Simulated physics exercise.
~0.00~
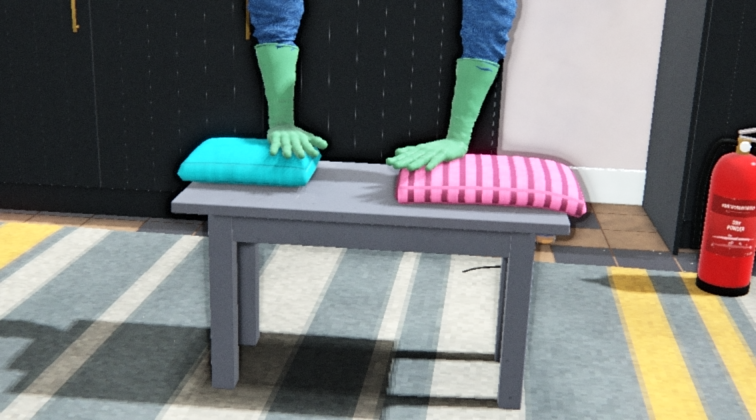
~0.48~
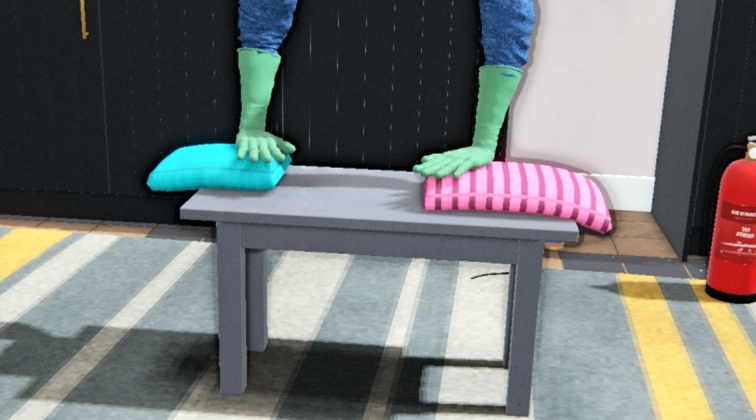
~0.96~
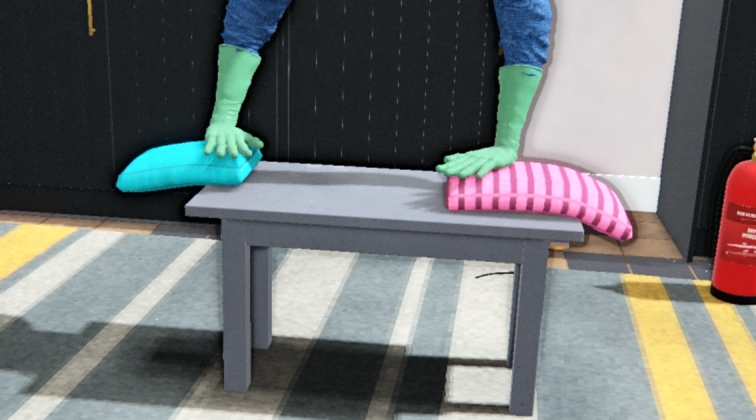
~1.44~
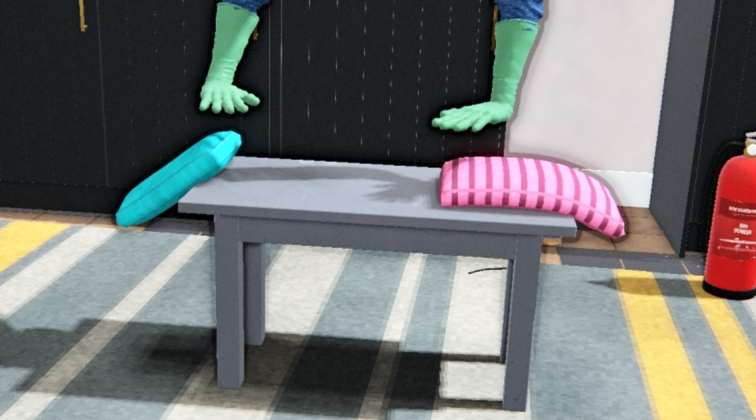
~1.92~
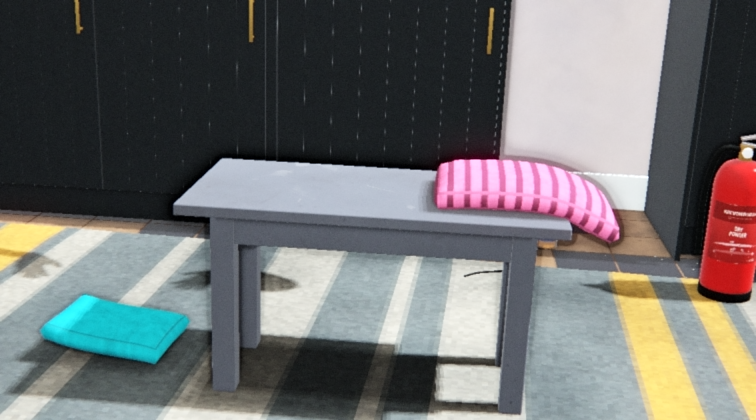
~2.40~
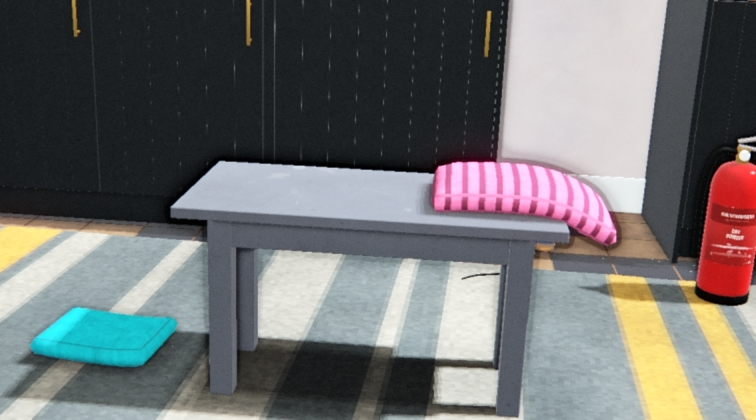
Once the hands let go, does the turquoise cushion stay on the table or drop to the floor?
It drops to the floor off the left end of the table, while the pink striped pillow stays on top at the right.
